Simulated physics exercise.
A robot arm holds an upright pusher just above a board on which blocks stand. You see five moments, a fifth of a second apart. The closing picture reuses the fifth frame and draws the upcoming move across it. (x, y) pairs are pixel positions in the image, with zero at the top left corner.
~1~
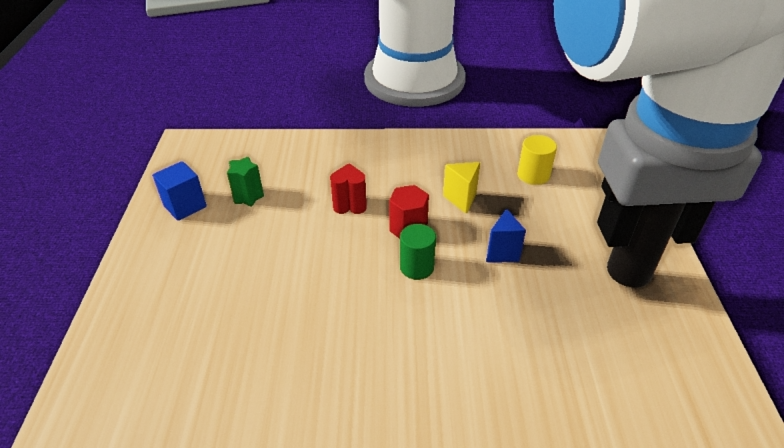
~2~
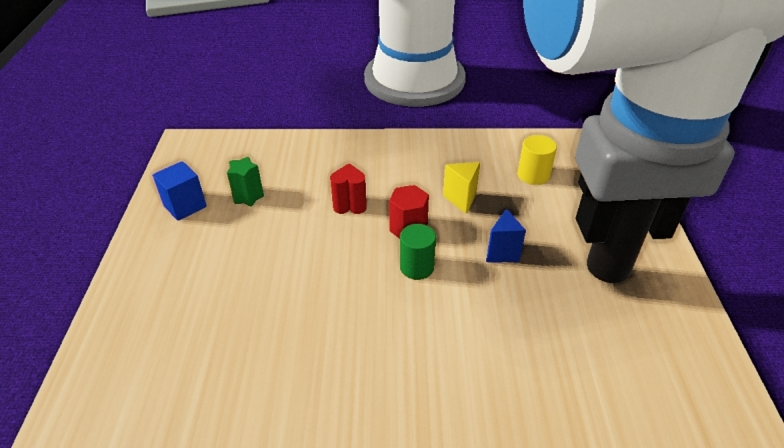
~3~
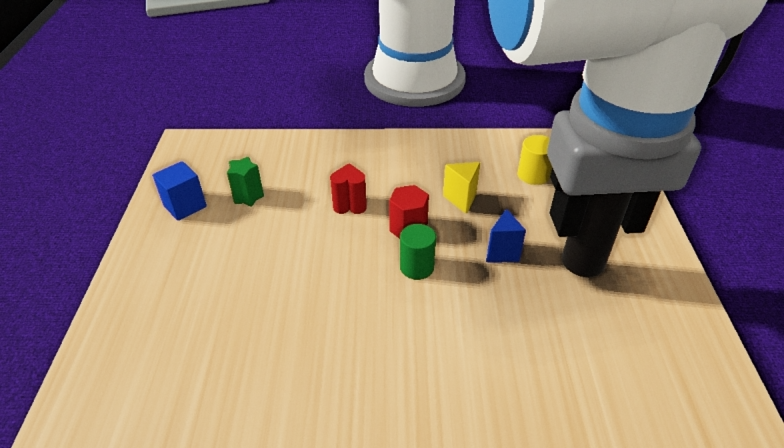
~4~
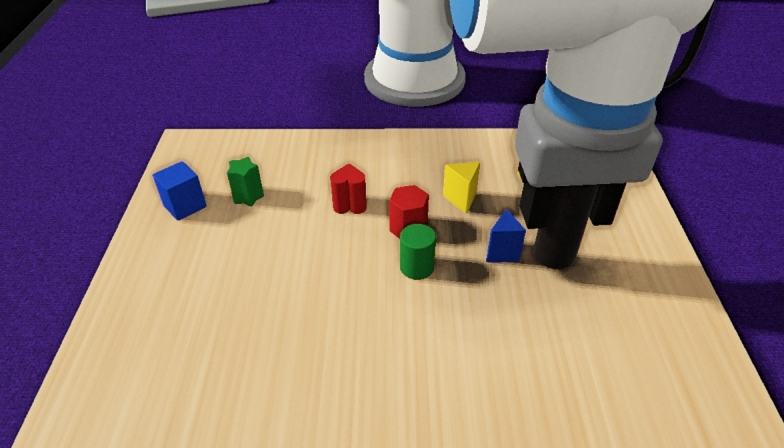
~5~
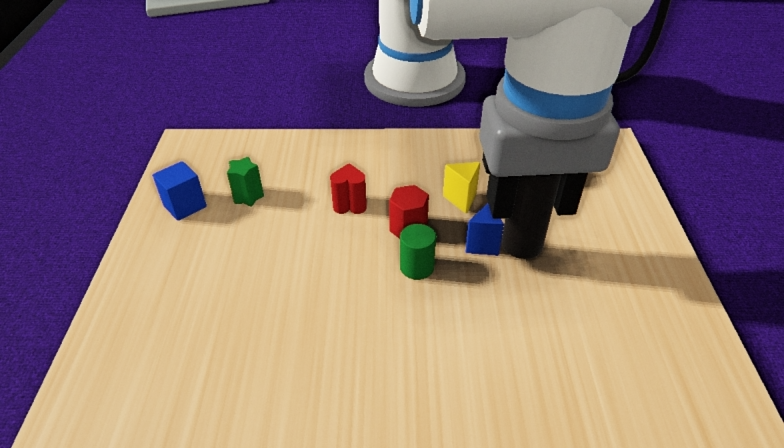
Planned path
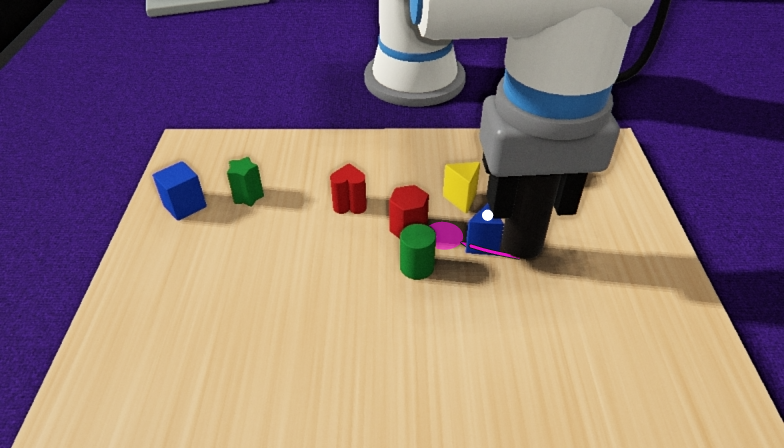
The footage shows a robot arm moving a black upright pusher leftward over a wooden board of coloured blocks, passing in front of the yellow cylinder, then nudging the blue triangular block a short way left toward the red hexagonal block.
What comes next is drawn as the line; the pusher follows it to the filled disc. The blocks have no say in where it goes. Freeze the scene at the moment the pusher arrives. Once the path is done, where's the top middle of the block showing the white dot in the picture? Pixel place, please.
Its top middle: (430, 186).
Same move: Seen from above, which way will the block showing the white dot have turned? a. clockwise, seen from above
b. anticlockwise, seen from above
Letter a.
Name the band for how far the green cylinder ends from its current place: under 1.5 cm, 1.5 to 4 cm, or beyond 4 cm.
The block shifts less than 1.5 cm.
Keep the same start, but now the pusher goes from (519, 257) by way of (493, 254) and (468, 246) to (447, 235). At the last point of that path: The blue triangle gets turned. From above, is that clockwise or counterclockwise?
Prediction: Clockwise.
Path on the board, from (519, 257) through (492, 252) and (467, 245) to (443, 235); the dot is on the blue triangle.
On the path given first. Halfway along, pusher (481, 237); blue triangle (457, 203), turned 60° clockwise.
At the end, pusher (444, 224); red hexagonal block (403, 195), turned 25° anticlockwise; green cylinder in place; blue triangle (430, 186), turned 75° clockwise.
